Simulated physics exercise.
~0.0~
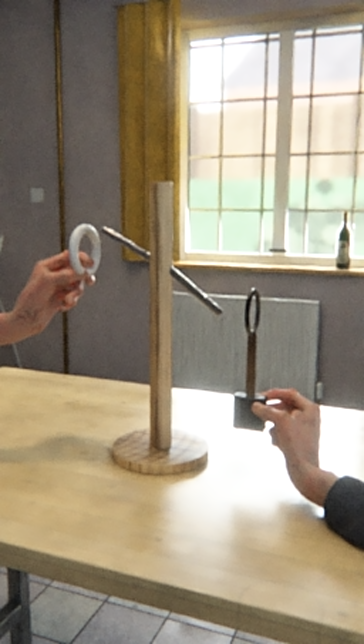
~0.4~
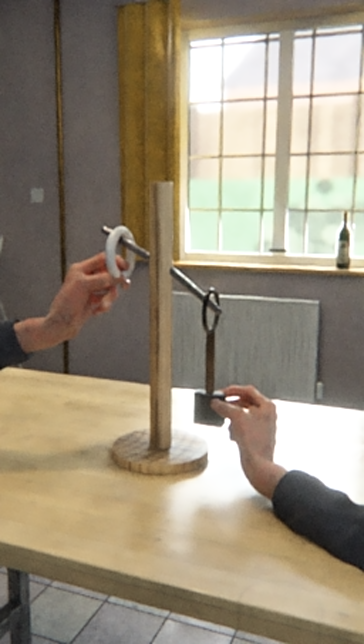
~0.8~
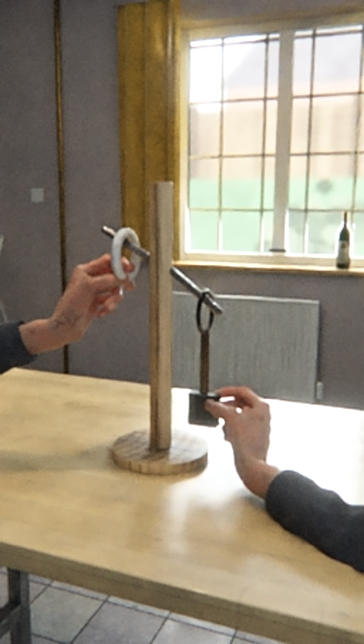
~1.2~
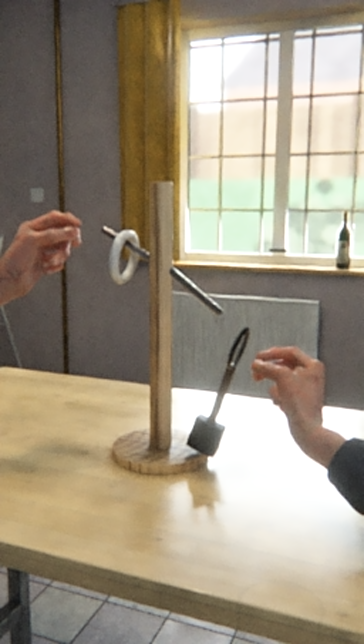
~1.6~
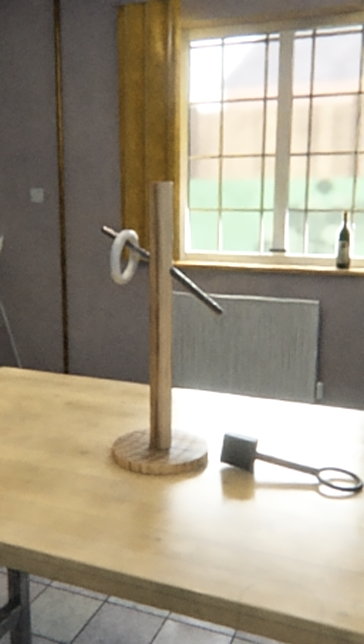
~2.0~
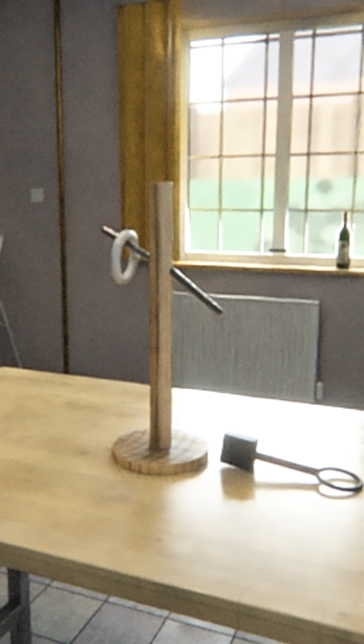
A white ring and black brush are hung on pegs, but the released brush falls.
